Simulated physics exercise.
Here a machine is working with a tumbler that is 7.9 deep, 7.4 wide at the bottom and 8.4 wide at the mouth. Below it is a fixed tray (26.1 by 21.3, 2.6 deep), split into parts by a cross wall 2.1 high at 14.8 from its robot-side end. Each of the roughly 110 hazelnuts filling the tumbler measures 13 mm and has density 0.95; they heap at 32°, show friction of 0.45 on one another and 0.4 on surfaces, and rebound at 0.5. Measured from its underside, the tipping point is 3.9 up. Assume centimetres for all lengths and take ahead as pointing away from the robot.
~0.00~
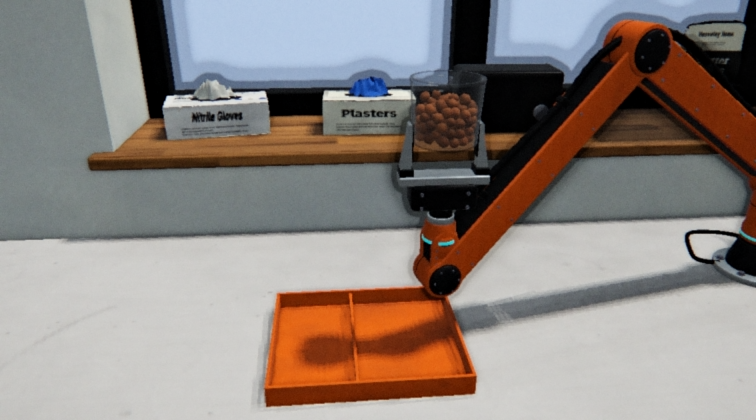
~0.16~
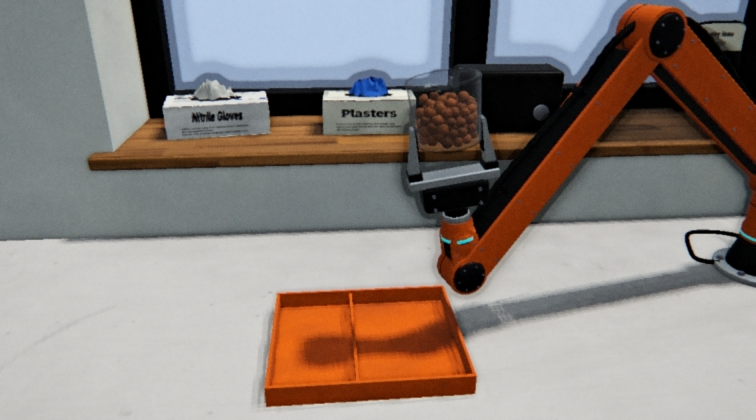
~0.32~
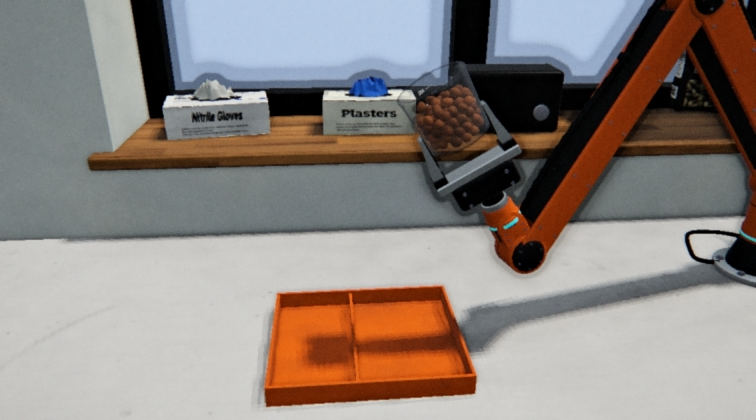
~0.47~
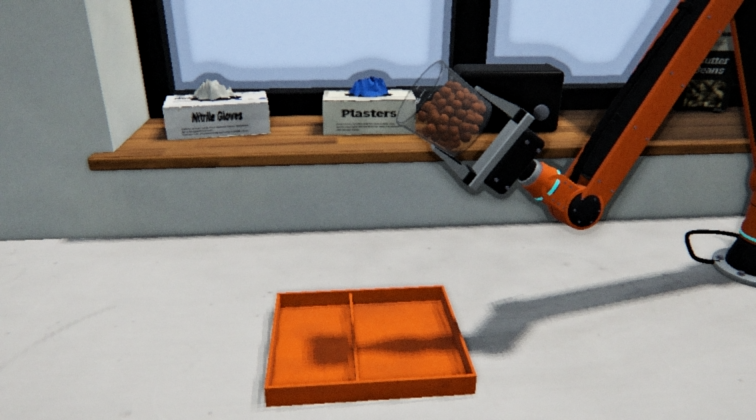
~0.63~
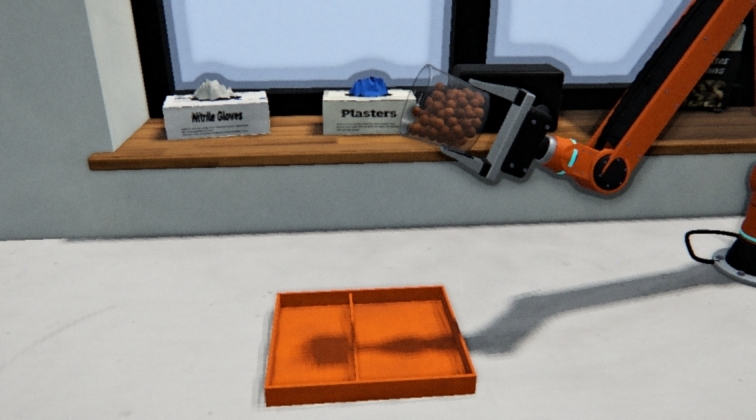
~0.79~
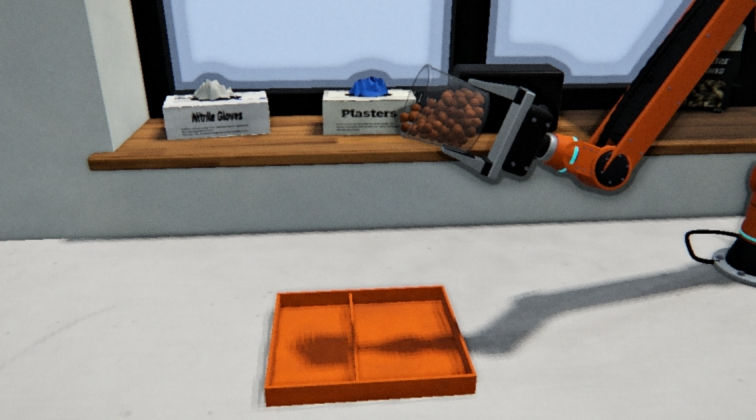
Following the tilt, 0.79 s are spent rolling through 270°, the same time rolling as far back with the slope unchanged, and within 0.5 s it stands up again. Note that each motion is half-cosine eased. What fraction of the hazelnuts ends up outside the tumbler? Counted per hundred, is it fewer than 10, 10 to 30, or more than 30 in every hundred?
10 to 30 in every hundred.
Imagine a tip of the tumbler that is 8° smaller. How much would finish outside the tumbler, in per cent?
It would be around 5 percent.
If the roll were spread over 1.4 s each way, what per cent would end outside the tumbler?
About 25 %.
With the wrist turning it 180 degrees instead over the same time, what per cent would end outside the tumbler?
It would come to around 20 per cent.
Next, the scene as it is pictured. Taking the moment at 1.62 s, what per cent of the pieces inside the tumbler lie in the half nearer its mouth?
35 %.
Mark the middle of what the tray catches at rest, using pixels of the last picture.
Near (337, 352).
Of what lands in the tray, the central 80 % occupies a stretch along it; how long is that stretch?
16 cm, roughly.
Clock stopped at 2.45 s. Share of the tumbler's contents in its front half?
That comes to around 30 per cent.
After 1.62 s, tipped 70°, highest piece 37 above the table; 93 in the tumbler, 4 in the robot-side part, 4 in the far-side part, 5 in flight or on a rim.
After 2.45 s, tipped 65°, highest piece 36 above the table; 85 in the tumbler, 8 in the far-side part, 6 in the robot-side part, 3 on the table or floor, 4 in flight or on a rim.
After 3.07 s, upright, highest piece 38 above the table; 85 in the tumbler, 12 in the far-side part, 6 in the robot-side part, 3 on the table or floor.
After 3.77 s, upright, highest piece 37 above the table; 85 in the tumbler, 12 in the far-side part, 6 in the robot-side part, 3 on the table or floor.
In the end, 85 in the tumbler, 12 in the far-side part, 6 in the robot-side part, 3 on the table or floor. That is 20 % outside the tumbler.
